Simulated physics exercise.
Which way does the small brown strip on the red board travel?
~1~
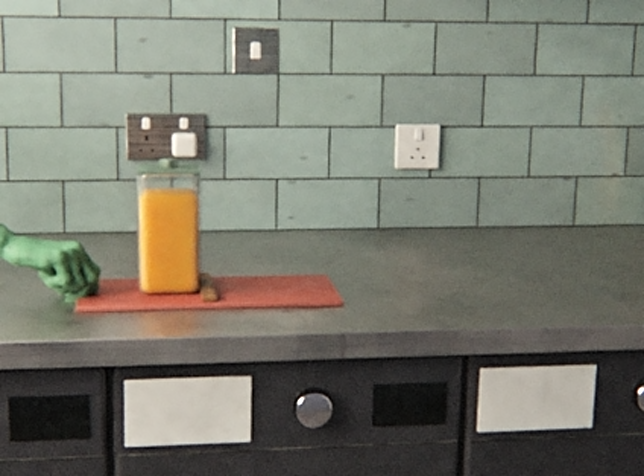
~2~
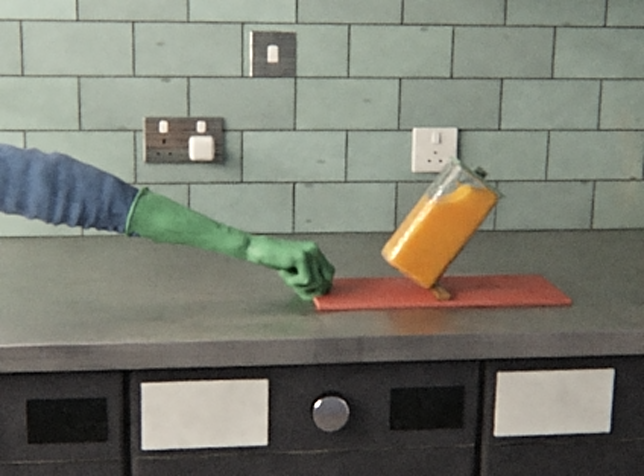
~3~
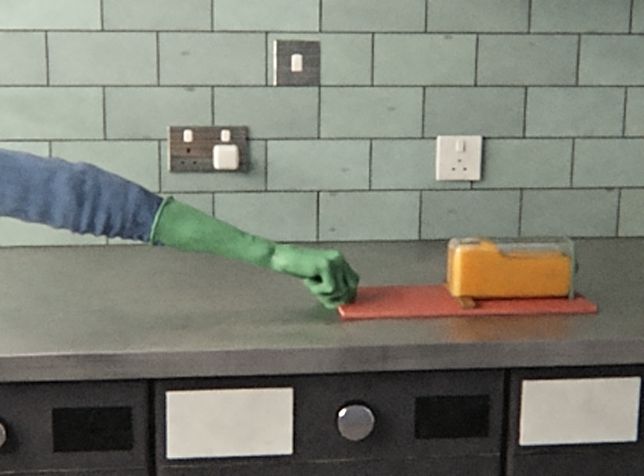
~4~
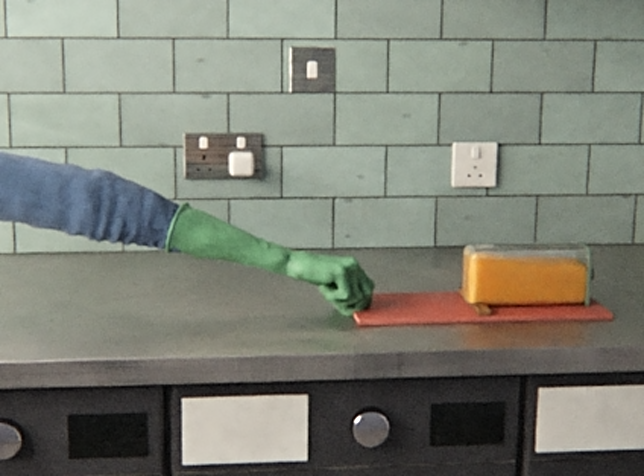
It moves to the right, along with the board.
